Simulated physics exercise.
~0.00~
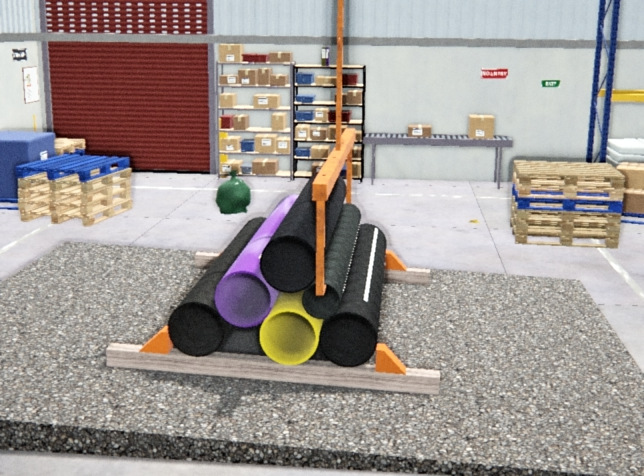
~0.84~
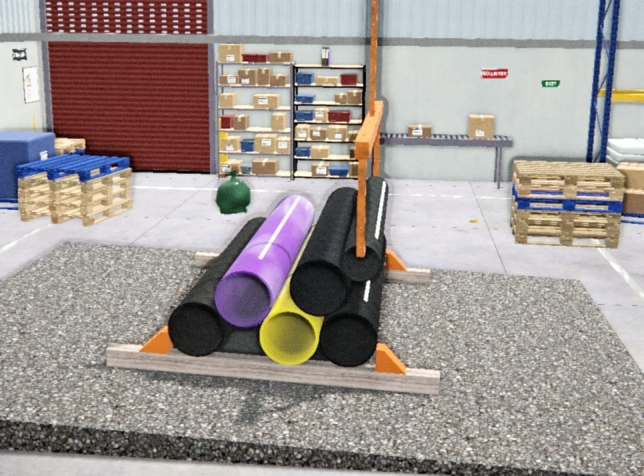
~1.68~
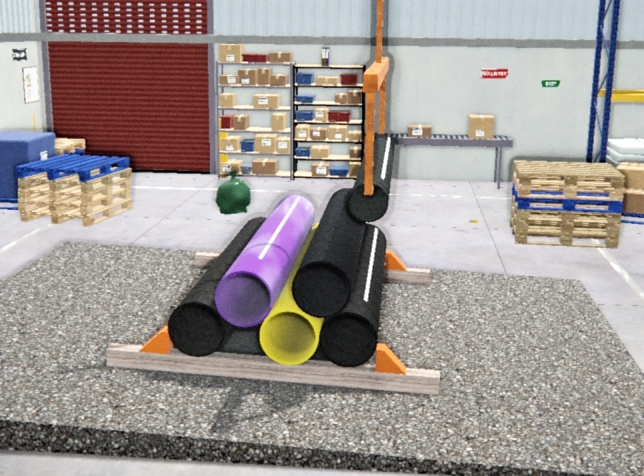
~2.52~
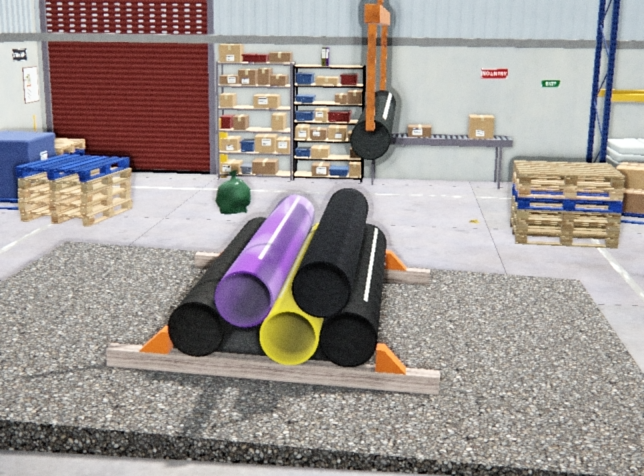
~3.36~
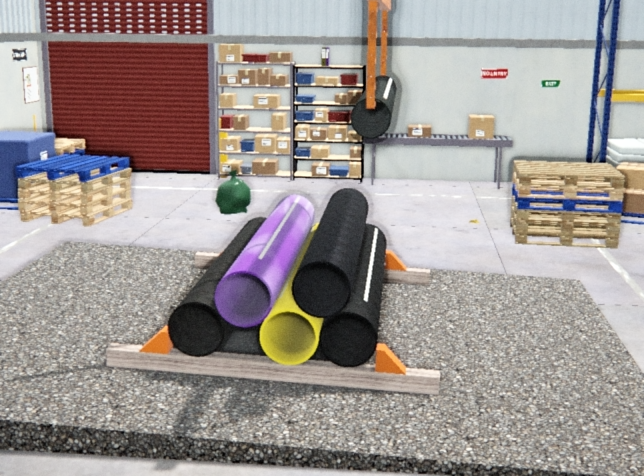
In this clip, an orange lifting beam draws a black pipe up from a stack on a gravel pad, and another black pipe drops rightward to rest above the yellow one. The hooked pipe rises and hangs high above the stack, while the purple and yellow pipes keep their places.
